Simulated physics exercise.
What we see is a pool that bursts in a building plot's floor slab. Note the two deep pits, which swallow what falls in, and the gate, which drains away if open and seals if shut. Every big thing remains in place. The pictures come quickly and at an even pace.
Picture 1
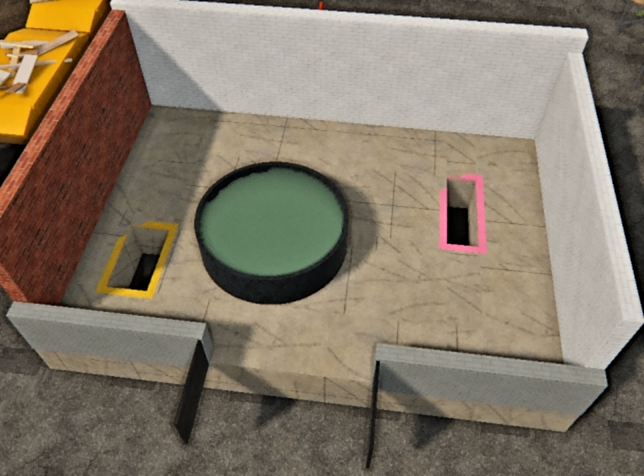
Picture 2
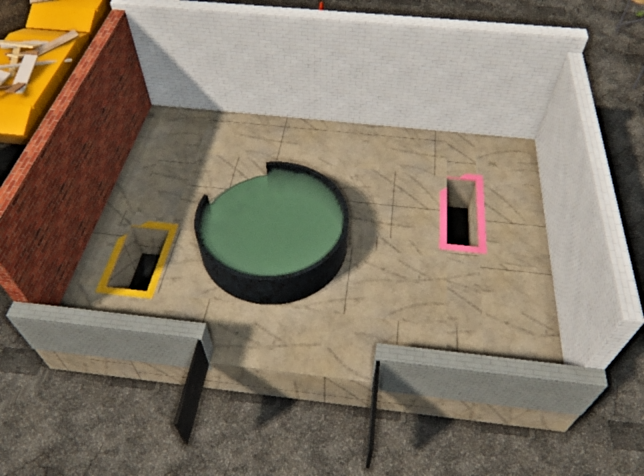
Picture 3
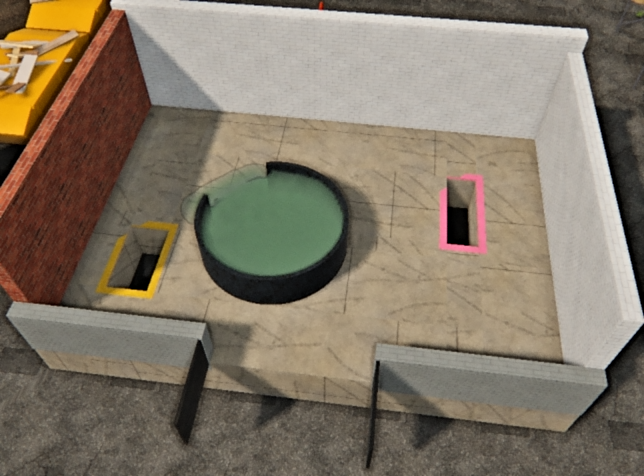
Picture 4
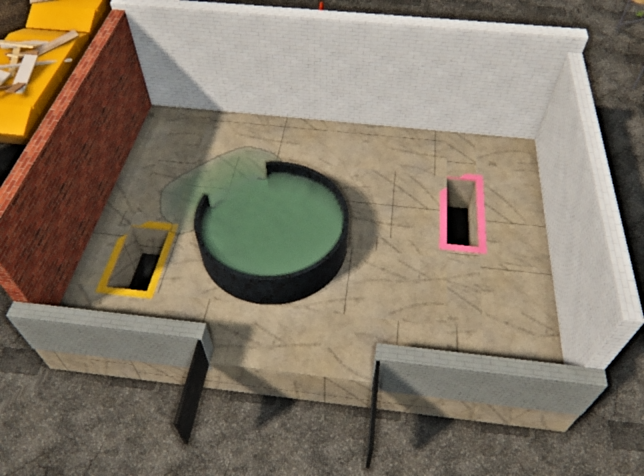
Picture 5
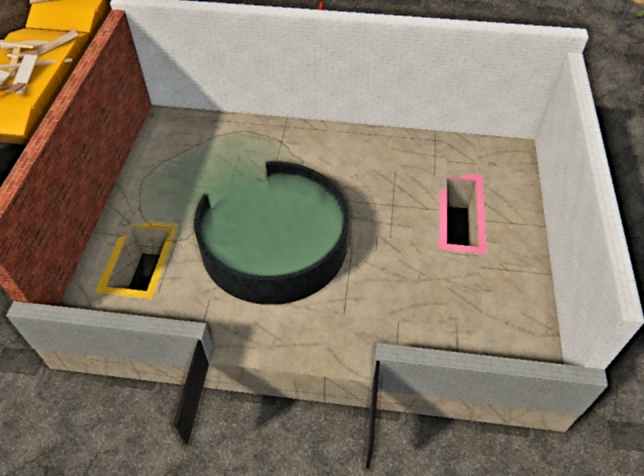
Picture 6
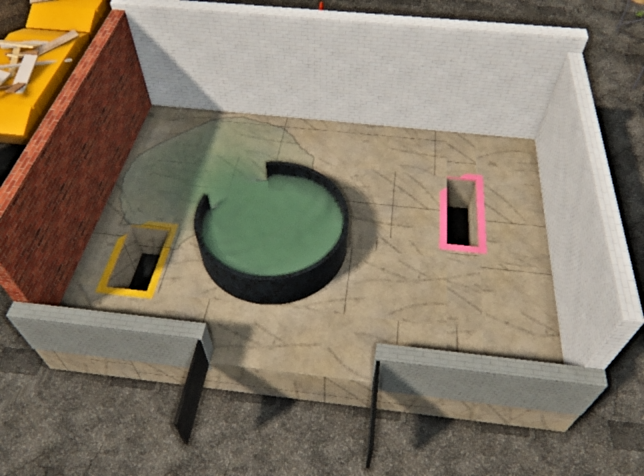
On a walled building plot with two rectangular pits and a front gate, a round dark tank of green liquid opens at its far left side, and a thin, translucent sheet of liquid spreads across the slab toward the back-left walls.
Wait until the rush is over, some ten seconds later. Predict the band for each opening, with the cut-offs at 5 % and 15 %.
Outcome: The gate is nearly idle - draining beneath five per cent; the pink pit is moderately busy - draining five to fifteen per cent; the yellow pit is busy - draining past fifteen per cent.
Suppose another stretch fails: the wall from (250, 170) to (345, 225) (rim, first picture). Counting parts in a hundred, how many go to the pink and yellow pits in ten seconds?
The pink pit gets 40 per cent and the yellow pit 8 per cent.
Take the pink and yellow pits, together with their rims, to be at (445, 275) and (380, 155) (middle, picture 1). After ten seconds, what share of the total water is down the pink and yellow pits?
Pink 2 %; yellow 20 %.
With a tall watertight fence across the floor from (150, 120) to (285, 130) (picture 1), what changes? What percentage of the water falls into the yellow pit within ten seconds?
Yellow: 30 %.
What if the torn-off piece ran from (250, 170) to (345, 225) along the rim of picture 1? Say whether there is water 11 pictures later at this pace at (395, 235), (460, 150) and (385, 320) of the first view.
First point swamped, second point swamped, third point spared.
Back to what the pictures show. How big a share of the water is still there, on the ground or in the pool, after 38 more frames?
Estimate: 86 %.
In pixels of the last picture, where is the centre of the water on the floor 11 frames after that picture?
Near (232, 195).
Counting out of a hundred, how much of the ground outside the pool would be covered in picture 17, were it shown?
Estimated share: About 25 %.
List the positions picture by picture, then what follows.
The first frame shows the round tank at (272, 219) is whole and still.
In the second frame, the front is at a hidden place, out from the gap on the round tank's far side.
In the third frame, water pours out on the round tank's far side and has run to a hidden place.
In the fourth frame, the front is at (262, 153), out from the gap on the round tank's far side.
In the fifth frame, the front is at (237, 135), out from the gap on the round tank's far side.
In the sixth frame, the front is at (145, 155), out from the gap on the round tank's far side.
A moment on, water covers 25 % of the floor; the gate 0 %, the pink pit 0 %, the yellow pit 0 %.
Next, water covers 25 % of the floor; the gate 0 %, the pink pit 0 %, the yellow pit 0 %.
Then, water covers 40 % of the floor; the gate 0 %, the pink pit 0 %, the yellow pit 2 %.
Later, water covers 65 % of the floor; the gate 0 %, the pink pit 3 %, the yellow pit 11 %.
In the end, water covers 95 % of the floor; the gate 1 %, the pink pit 11 %, the yellow pit 21 %.
